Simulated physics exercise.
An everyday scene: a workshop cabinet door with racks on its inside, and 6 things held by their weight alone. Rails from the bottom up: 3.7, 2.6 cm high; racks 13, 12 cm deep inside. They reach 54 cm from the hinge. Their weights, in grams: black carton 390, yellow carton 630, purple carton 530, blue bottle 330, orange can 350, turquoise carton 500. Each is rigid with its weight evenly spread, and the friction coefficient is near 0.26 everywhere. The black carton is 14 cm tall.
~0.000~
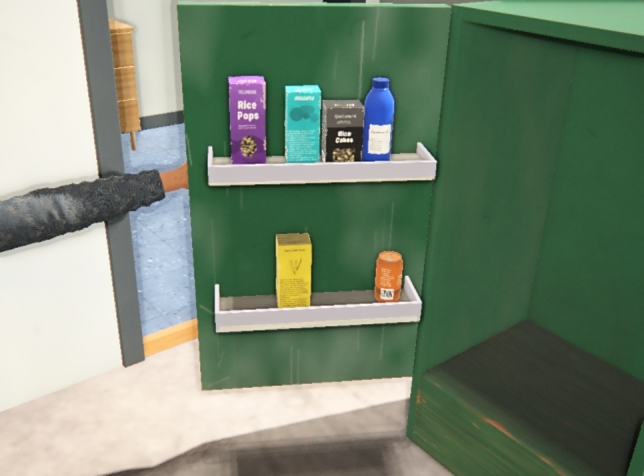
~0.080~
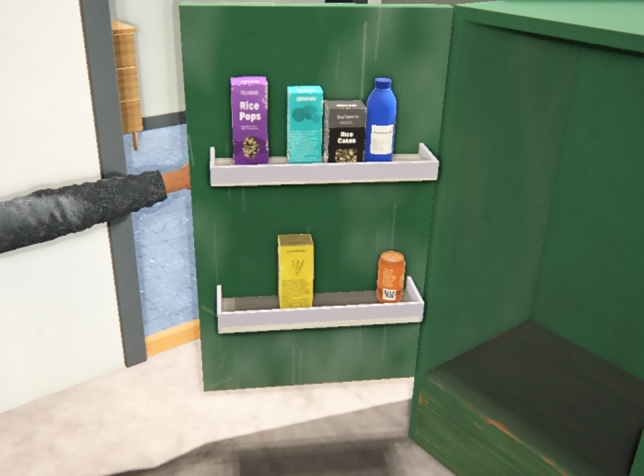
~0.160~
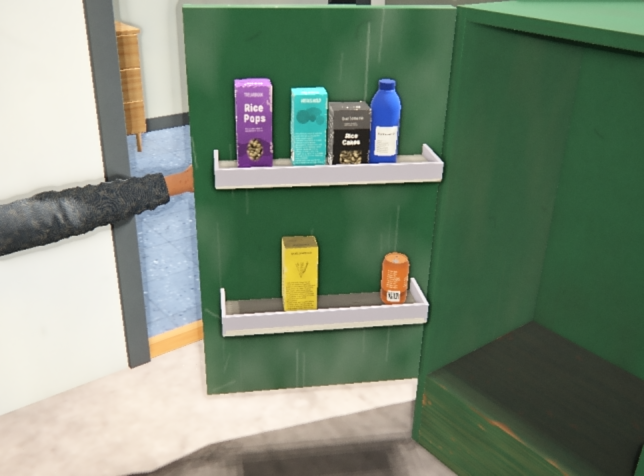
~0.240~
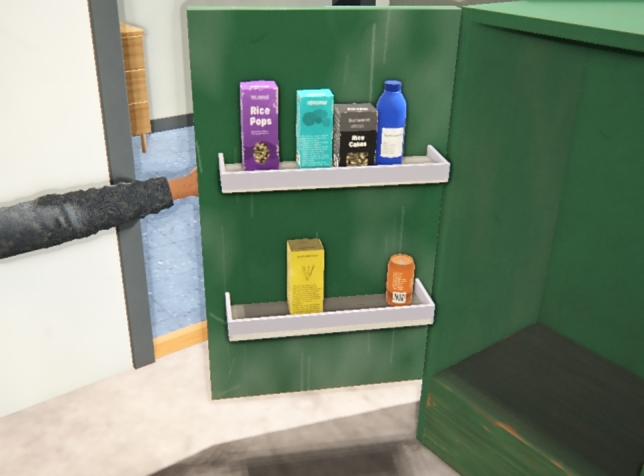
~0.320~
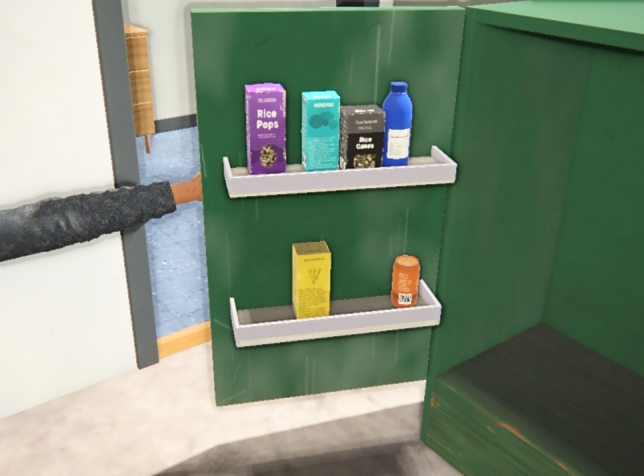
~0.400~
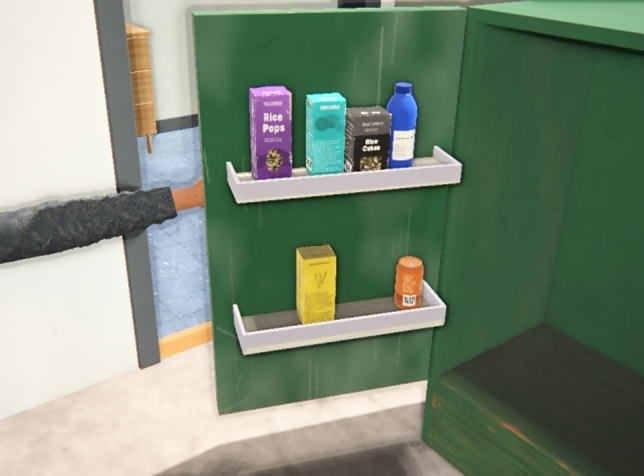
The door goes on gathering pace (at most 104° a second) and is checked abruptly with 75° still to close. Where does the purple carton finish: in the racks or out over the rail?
The purple carton comes out.
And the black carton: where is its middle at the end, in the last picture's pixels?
Around (437, 160).
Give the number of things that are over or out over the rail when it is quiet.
In all, 1.
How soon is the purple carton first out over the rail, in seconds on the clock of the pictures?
Near 1.1 s.
By 0.90 s, door 75° open; purple carton 2 cm from its spot near (374, 176); yellow carton 2 cm from its spot; turquoise carton 2 cm from its spot.
By 1.20 s, door 75° open; purple carton now out over the rail; turquoise carton 4 cm from its spot; yellow carton 4 cm from its spot.
By 1.50 s, door 75° open; turquoise carton 5 cm from its spot; yellow carton 4 cm from its spot; black carton 2 cm from its spot.
When it is over (2.0 s), out over the rail, purple carton; the other 5 within 5 cm of the start.
